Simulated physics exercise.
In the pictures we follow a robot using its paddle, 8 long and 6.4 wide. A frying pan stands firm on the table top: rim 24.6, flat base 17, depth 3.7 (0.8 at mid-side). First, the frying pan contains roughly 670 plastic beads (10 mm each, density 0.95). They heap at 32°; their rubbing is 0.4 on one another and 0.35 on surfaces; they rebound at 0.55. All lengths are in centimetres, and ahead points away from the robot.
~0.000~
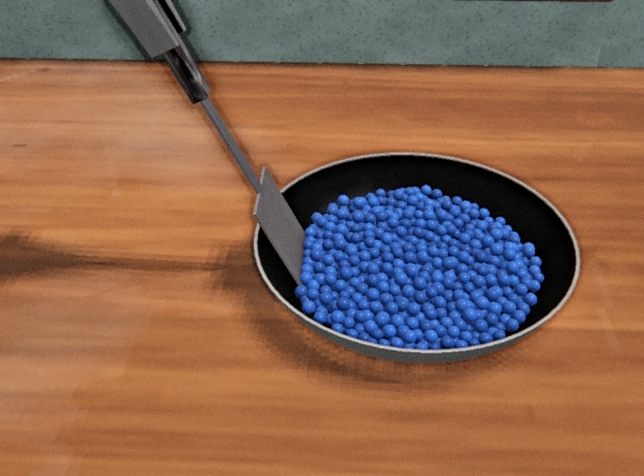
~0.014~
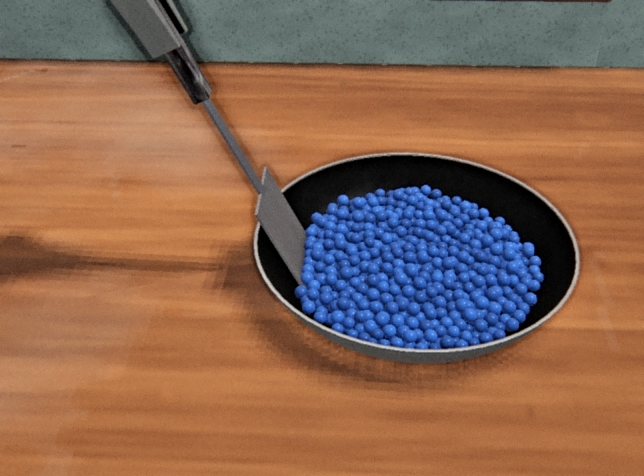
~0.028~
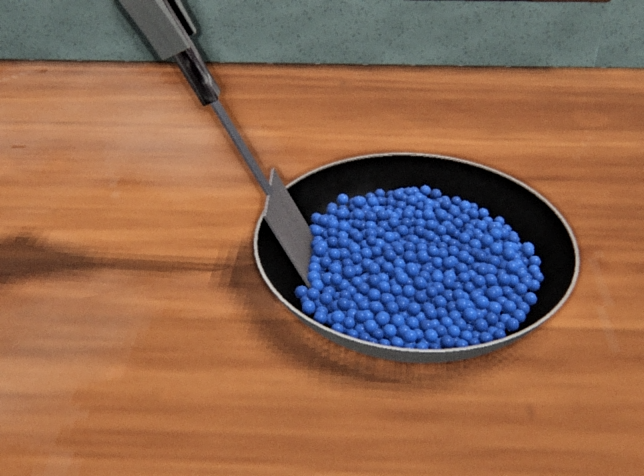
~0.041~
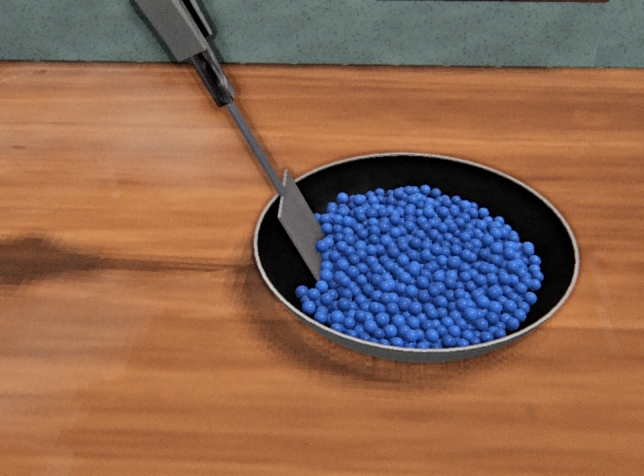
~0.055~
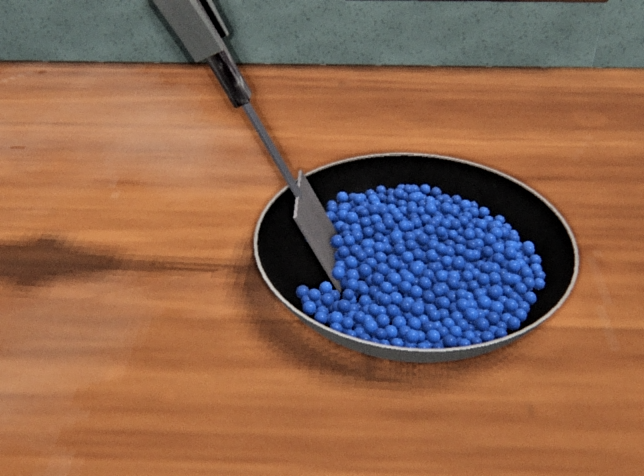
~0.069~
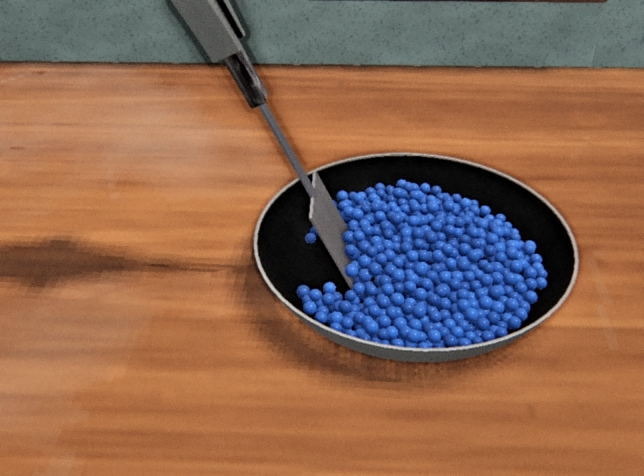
A gray paddle moves right through blue beads in a black pan, pushing some aside.
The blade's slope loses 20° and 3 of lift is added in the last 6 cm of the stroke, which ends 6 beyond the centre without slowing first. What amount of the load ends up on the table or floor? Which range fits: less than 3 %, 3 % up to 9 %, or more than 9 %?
The range that fits is 3 % up to 9 %.
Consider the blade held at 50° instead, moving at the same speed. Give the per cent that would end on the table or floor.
Roughly 5 per cent.
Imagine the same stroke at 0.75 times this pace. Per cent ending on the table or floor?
Roughly 0 per cent.
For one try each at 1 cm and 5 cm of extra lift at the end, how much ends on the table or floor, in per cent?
Near 0 and 5 percent respectively.
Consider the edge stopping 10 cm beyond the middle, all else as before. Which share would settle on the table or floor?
Then roughly 20 percent would finish on the table or floor.
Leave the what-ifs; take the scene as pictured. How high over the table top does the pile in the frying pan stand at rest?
Top of the heap: Roughly 4.5 cm above the table top.
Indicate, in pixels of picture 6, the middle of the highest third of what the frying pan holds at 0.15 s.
(462, 245).
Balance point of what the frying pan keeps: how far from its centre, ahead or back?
About 3.5 centimetres ahead.
After 0.11 s, sloping 65°, highest piece 6 above the table; 674 in the frying pan.
After 0.15 s, sloping 56°, highest piece 6 above the table; 674 in the frying pan.
After 0.38 s, sloping 45°, highest piece 5 above the table; 644 in the frying pan, 28 on the table or floor, 2 on the blade or in flight.
After 1.43 s, sloping 45°, highest piece 4 above the table; 642 in the frying pan, 32 on the table or floor.
At rest, 642 in the frying pan, 32 on the table or floor. That is 5 % on the table or floor.
